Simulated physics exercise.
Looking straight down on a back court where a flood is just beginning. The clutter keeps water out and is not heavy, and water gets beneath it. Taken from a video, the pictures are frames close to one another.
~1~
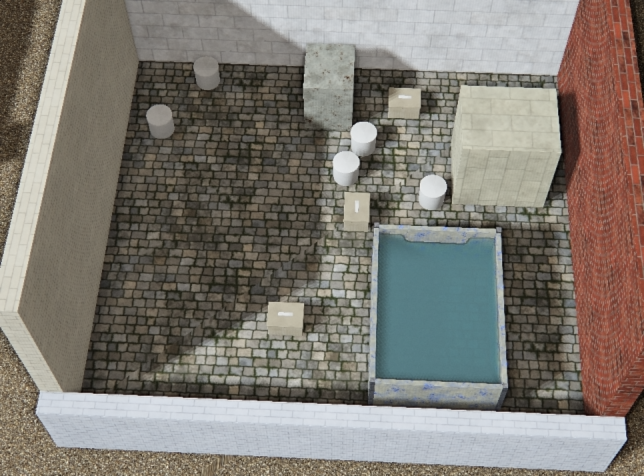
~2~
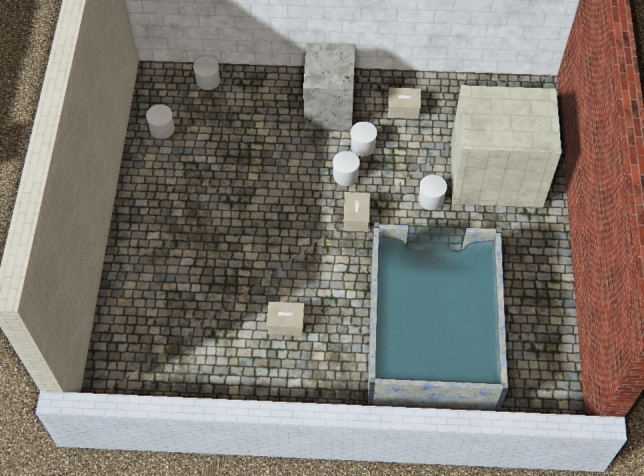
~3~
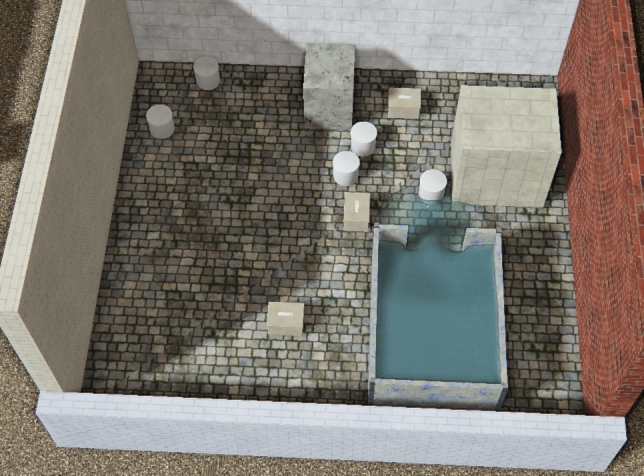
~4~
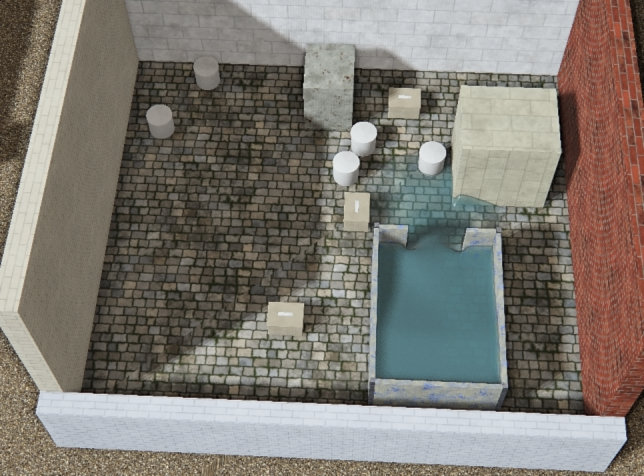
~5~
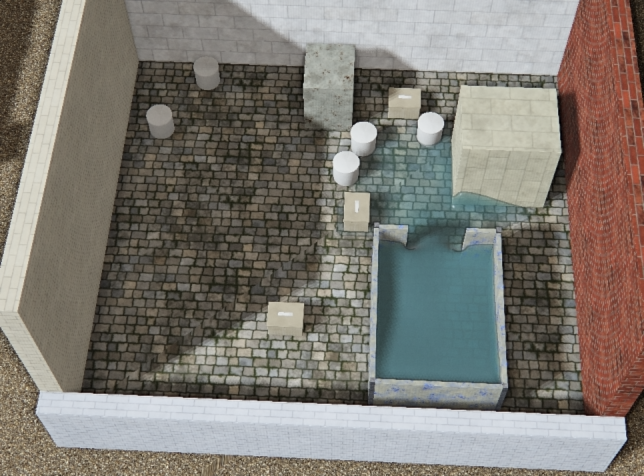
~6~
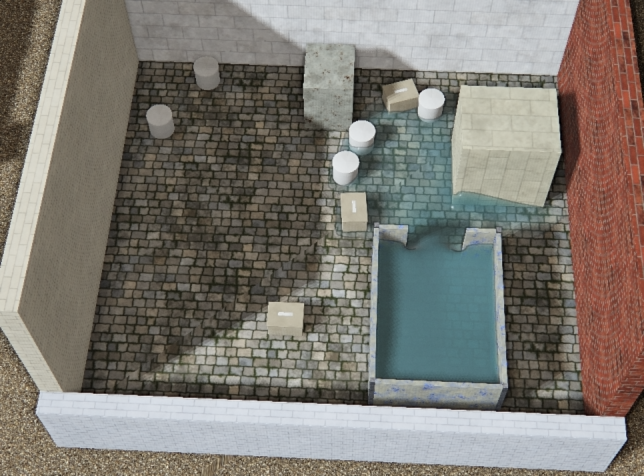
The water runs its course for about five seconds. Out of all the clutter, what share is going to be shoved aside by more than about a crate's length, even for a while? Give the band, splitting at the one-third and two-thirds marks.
Share: Two thirds and up.
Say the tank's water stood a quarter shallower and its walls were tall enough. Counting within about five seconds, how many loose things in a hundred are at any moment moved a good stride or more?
80 per cent or so.
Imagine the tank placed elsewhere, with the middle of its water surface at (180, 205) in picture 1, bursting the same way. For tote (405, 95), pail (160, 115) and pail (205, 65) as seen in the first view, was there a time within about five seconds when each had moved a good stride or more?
In turn: That far or more, moved that far, shifted that much.
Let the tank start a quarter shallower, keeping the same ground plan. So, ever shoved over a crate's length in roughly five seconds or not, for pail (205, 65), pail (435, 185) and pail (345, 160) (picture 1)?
Going through them, I'd say got there, then got there, then got there.
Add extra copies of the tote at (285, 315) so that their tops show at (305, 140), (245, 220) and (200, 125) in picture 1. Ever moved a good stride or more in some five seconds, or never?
In sequence: Pushed clear, doesn't go far, pushed clear.
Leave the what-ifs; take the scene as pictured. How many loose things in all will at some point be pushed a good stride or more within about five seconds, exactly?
That works out to 6.
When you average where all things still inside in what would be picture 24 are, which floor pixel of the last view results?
(254, 168).
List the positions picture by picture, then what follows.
A pail at (433, 186), on the bottom; a tote at (405, 97) rests on the ground; 0 of 8 have shifted, in the first frame.
A pail at (433, 186) rests on the ground; a tote at (405, 97) rests on the ground; 0 of 8 have shifted, in the second frame.
A pail at (433, 181), on the bottom, close to its start; a tote at (405, 97), on the bottom; 1 of 8 have shifted, in the third frame.
A pail at (433, 152) rests on the ground, a stride from its start; a tote at (405, 97), on the bottom; 1 of 8 have shifted, in the fourth frame.
A pail at (431, 123), on the bottom, a stride from its start; a tote at (405, 97), on the bottom; 1 of 8 have shifted, in the fifth frame.
A pail at (432, 99), on the bottom, a stride from its start; a tote at (401, 91) rests on the ground, close to its start; 2 of 8 have shifted, in the sixth frame.
A moment on, 2 of 8 are well off their spots; 3 afloat.
Next, 4 of 8 are well off their spots; 1 afloat.
Later, 5 of 8 are well off their spots; 4 afloat.
In the end, 6 of 8 are well off their spots, and 6 have been at some point; 3 afloat.
